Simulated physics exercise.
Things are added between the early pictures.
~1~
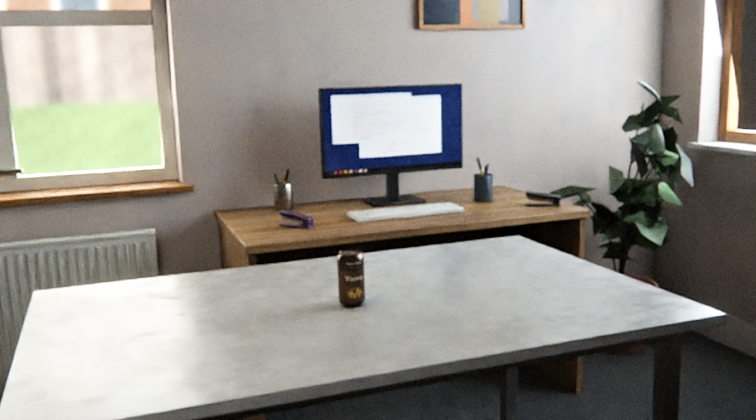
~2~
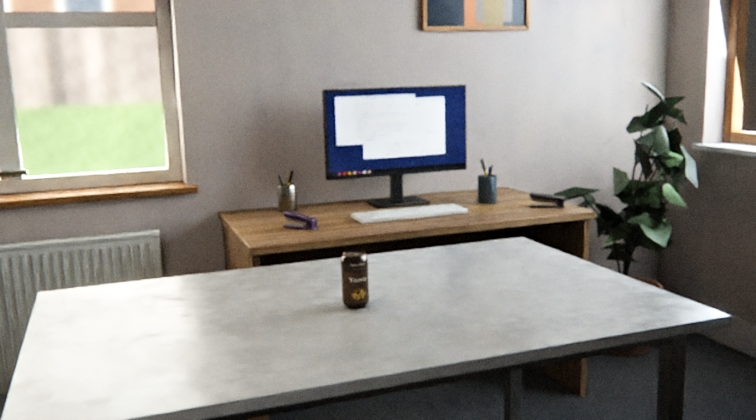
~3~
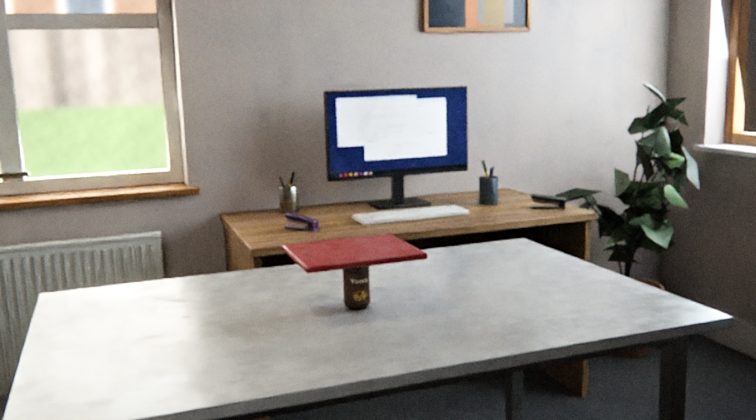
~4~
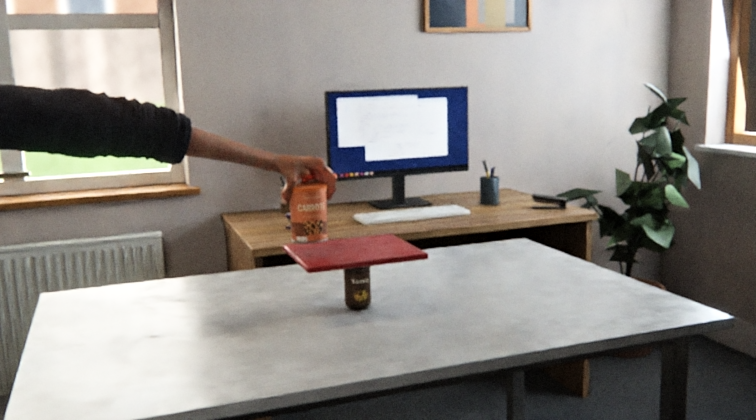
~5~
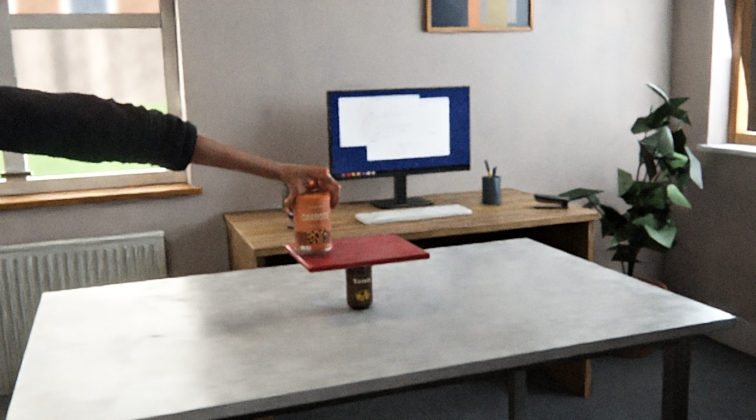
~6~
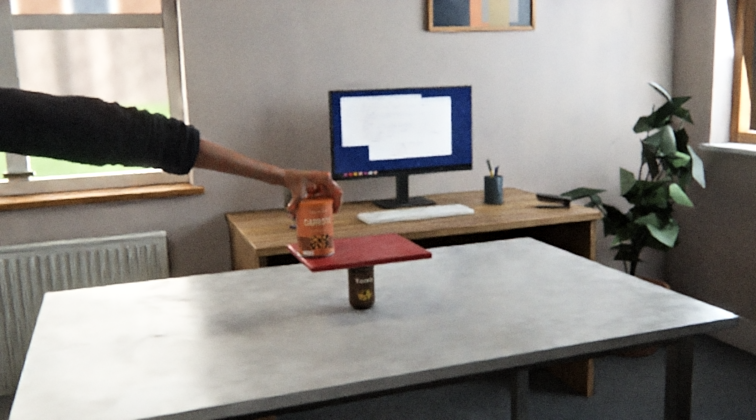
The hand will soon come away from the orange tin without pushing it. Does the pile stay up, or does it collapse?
The stack does not carry the load.
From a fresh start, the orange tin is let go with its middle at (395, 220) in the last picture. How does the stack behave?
What happens next is that it goes down.
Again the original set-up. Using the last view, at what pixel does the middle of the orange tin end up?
At about (250, 305).
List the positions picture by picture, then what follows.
The last thing is not in view yet, in the first picture.
The last thing is not in view yet, in the second picture.
The last thing is not in view yet; red lid (352, 252), in the third picture.
Coming down; orange tin (308, 213); red lid (353, 252), in the fourth picture.
Coming down; orange tin (312, 222); red lid (355, 251), in the fifth picture.
Set down, still held; orange tin (315, 227); red lid (357, 251), in the sixth picture.
Then, 0.30 s past the last view, orange tin now fallen; red lid rocked 34° from its first pose.
Then, 0.50 s past the last view, red lid rocked 55° from its first pose.
Then, 0.60 s past the last view, red lid now fallen; brown can displaced a little.
Then, 0.80 s past the last view, brown can displaced well along.
Finally, fallen, red lid and orange tin; moved from the start, brown can. Final places as the last picture's camera would see them, orange tin near (250, 305). The stack comes apart.
